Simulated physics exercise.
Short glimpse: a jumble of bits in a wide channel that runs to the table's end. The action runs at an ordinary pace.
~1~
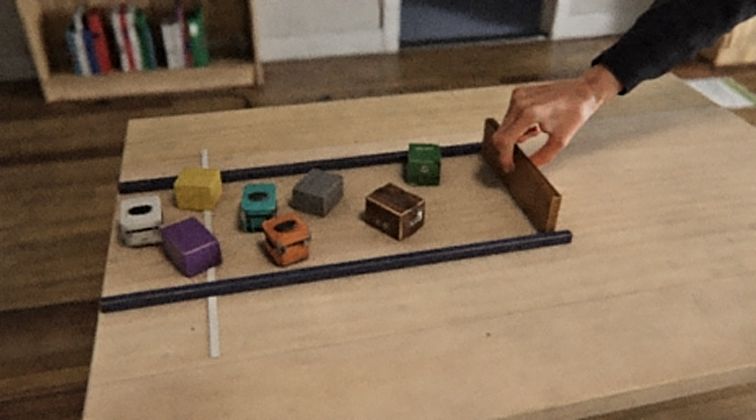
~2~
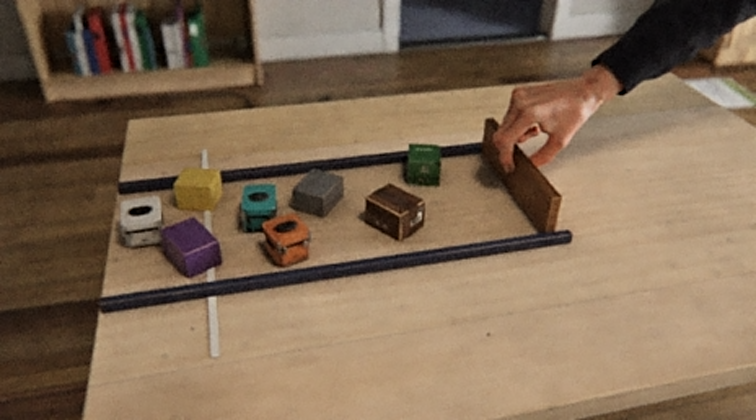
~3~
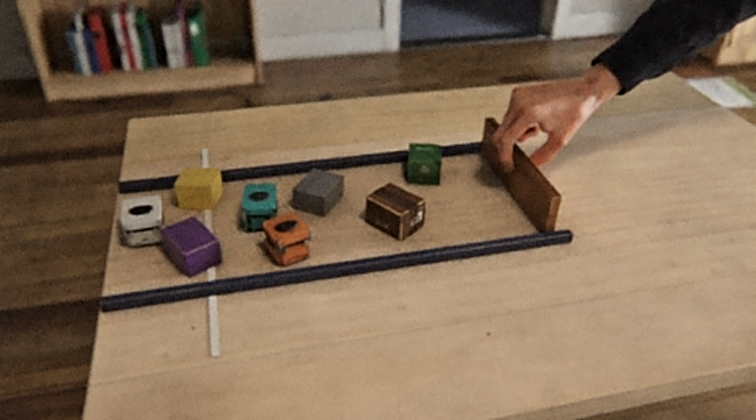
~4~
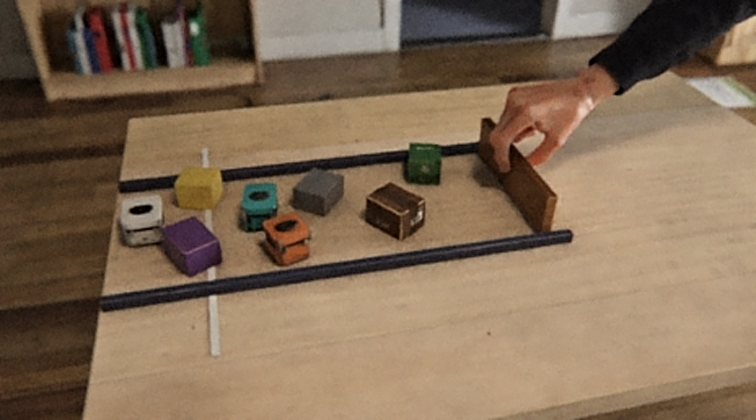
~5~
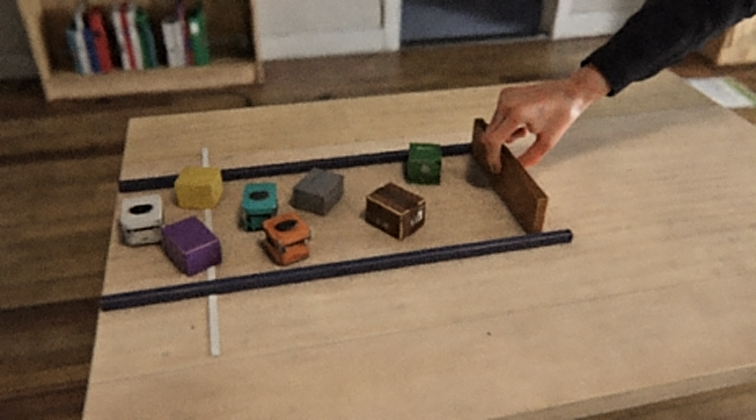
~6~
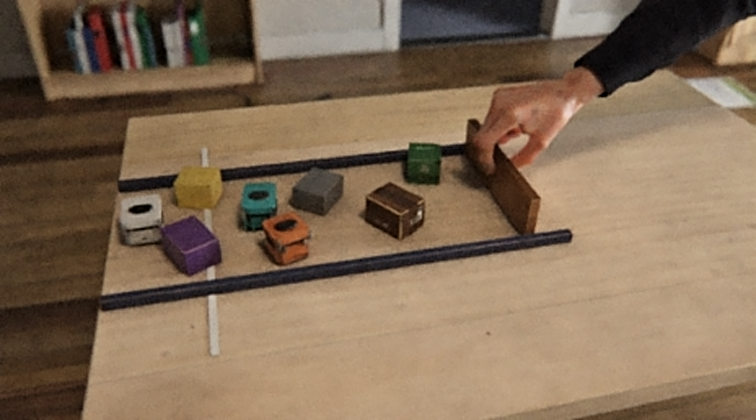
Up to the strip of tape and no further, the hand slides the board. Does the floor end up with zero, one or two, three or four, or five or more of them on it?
There will be one or two losses over the edge.
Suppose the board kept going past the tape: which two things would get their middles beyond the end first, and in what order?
In order, first the white case, then the turquoise case.
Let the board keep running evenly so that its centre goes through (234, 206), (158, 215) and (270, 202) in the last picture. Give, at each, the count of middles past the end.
Place by place, 1, 5 and 0.
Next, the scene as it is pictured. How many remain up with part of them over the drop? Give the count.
The number overhanging is 1.
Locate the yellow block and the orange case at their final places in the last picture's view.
Yellow block at (152, 189), orange case at (190, 265).
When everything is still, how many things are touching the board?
3.
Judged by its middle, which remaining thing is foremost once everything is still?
I'd say the turquoise case.
Soon after, none off yet; white case at rest near (143, 220); purple block at rest near (191, 245); yellow block at rest near (199, 188).
At rest, the number that fall off is one or two; fallen, white case.
